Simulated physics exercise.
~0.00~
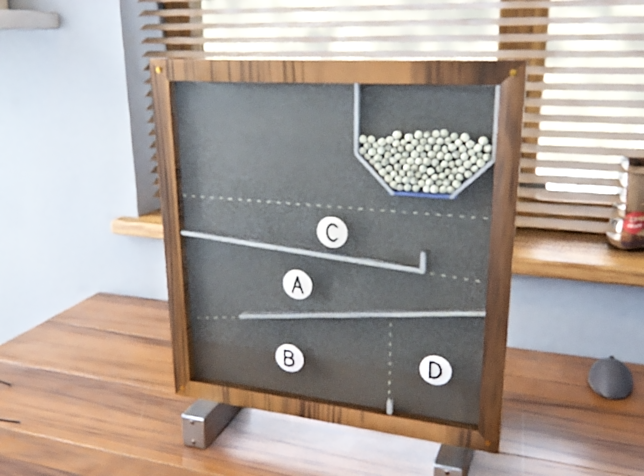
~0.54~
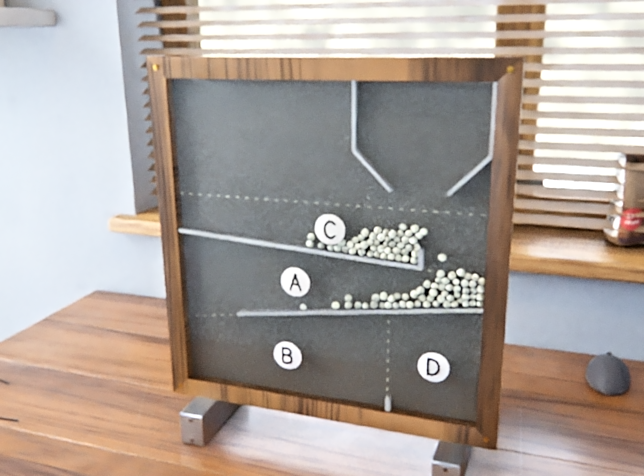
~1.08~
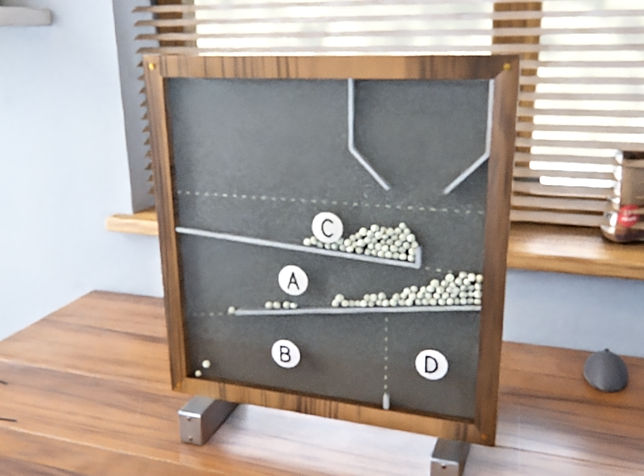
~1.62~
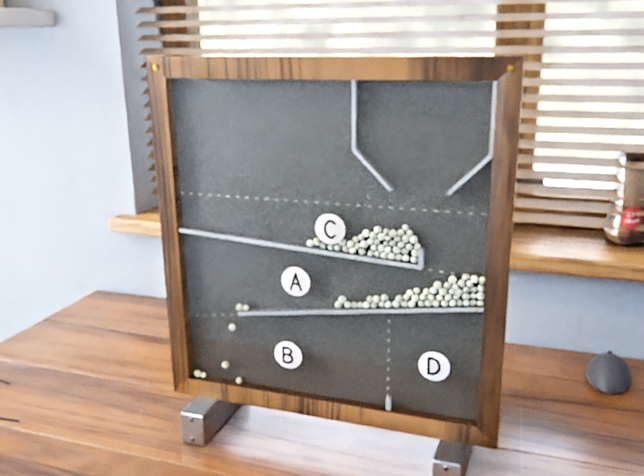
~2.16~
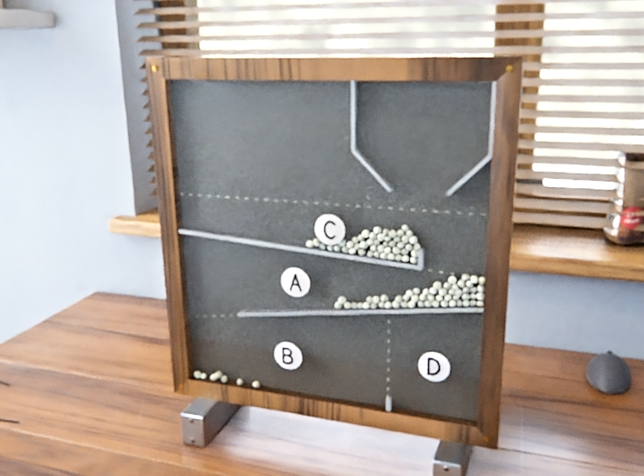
Pale round beads dropping from a hopper in a wood-framed case, piling on two sloping ledges, a few settling bottom left.
